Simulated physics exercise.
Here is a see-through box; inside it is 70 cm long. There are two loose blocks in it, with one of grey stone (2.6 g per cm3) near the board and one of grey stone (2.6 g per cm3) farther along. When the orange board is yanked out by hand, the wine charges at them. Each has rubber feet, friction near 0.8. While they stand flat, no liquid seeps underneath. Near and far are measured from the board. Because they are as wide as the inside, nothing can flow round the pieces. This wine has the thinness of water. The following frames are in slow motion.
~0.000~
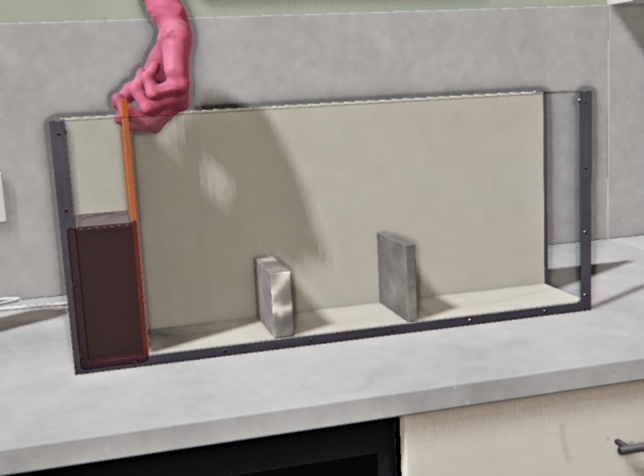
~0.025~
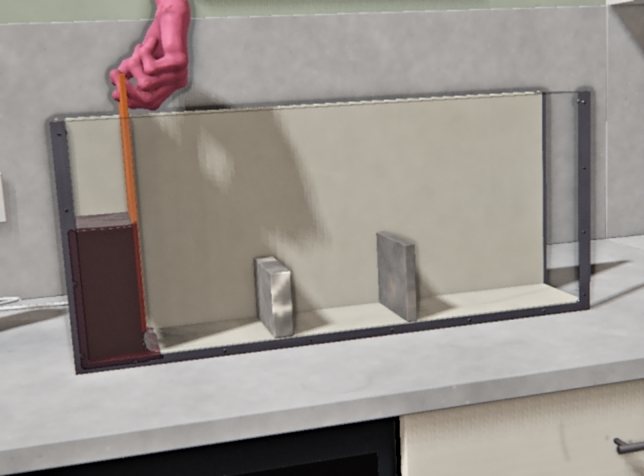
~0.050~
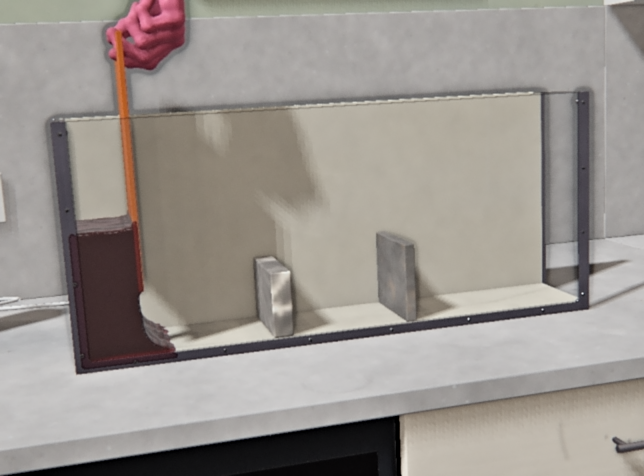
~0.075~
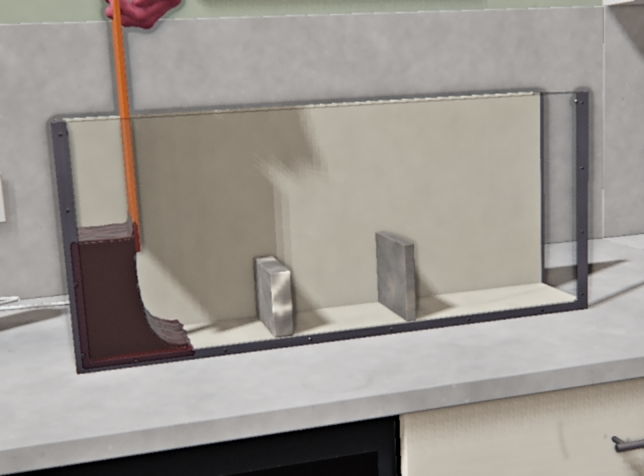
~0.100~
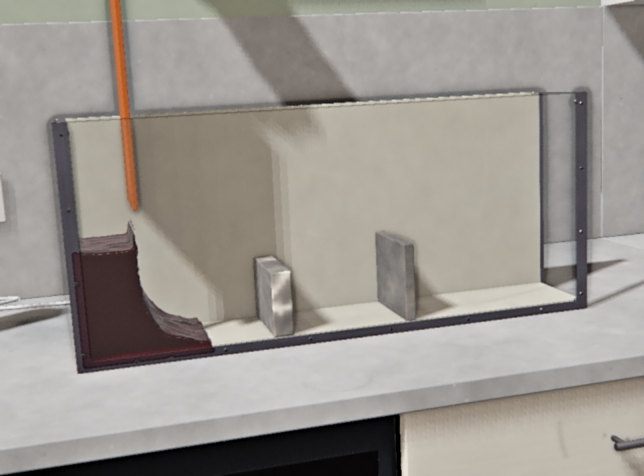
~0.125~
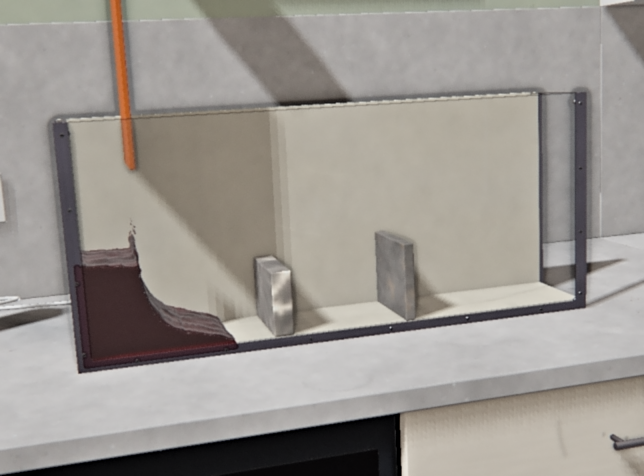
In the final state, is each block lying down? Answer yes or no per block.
Near one - yes, far one - yes.
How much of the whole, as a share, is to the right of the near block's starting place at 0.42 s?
It comes to around 38 in a hundred.
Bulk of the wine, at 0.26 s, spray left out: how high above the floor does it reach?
Roughly 17.0 cm up.
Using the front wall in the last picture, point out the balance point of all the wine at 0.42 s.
Centre of mass (last view): Approx. (244, 300).
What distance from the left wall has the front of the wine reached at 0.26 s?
It has got out to near 26 cm from the left end.
After 0.26 s the front has run 25 cm from the left wall, the near block leans 6° and the far block is upright.
After 0.42 s the near block leans 55° and the far block is upright.
After 0.68 s the near block lies flat and the far block leans 6°.
In the end the near block lies flat and the far block lies flat; 18 per cent of the wine is past where the far block first stood.
